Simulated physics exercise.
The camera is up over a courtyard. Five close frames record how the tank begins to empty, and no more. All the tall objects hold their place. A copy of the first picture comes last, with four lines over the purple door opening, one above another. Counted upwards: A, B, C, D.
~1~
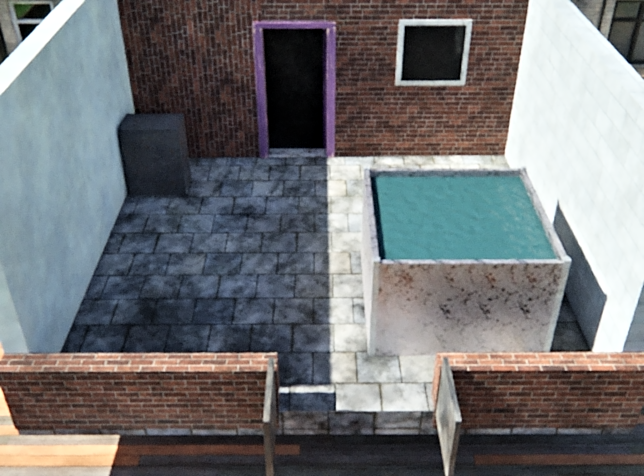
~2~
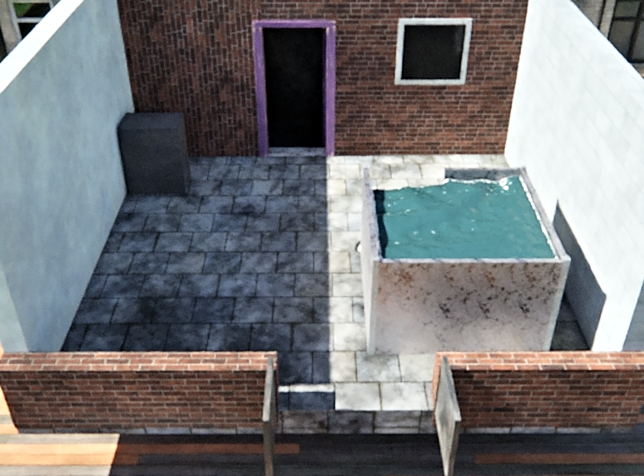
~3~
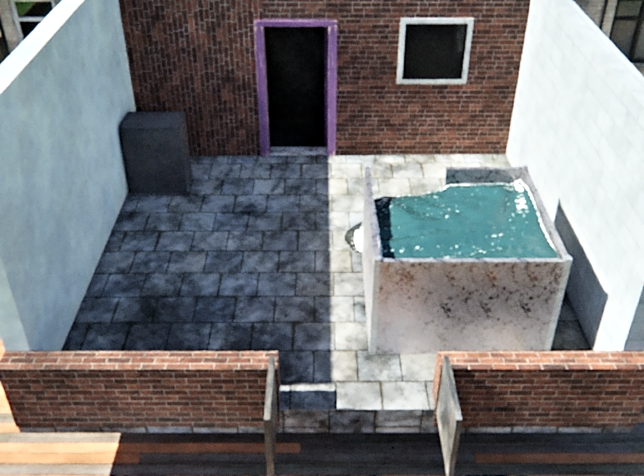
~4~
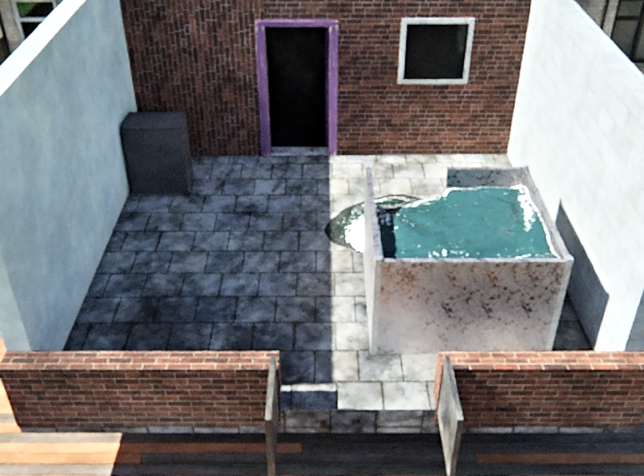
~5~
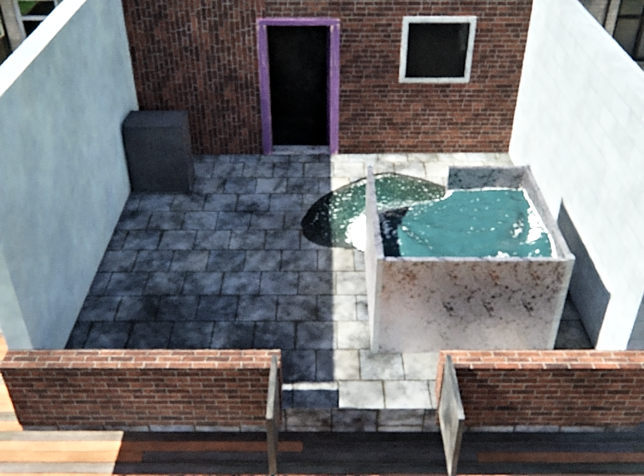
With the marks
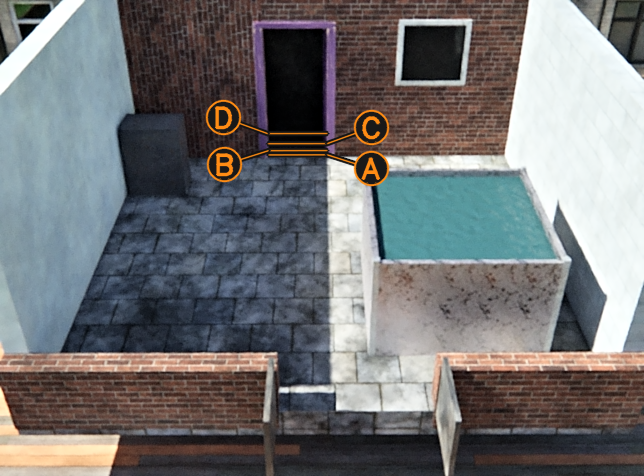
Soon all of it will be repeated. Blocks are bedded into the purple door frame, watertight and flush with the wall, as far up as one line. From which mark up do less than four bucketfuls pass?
Choose D.
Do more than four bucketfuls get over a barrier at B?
Yes, it does.
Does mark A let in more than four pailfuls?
Yes, it does.
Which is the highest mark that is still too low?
C.
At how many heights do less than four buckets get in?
One of them.
In orange, A at (297, 154); B at (297, 150); C at (297, 143); D at (297, 133); from the bottom up A, B, C, D.
With A, dozens of bucketfuls pour in.
With B, dozens of bucketfuls pour in.
With C, about 11 bucketfuls get in.
With D, a splash gets over, under a bucket.
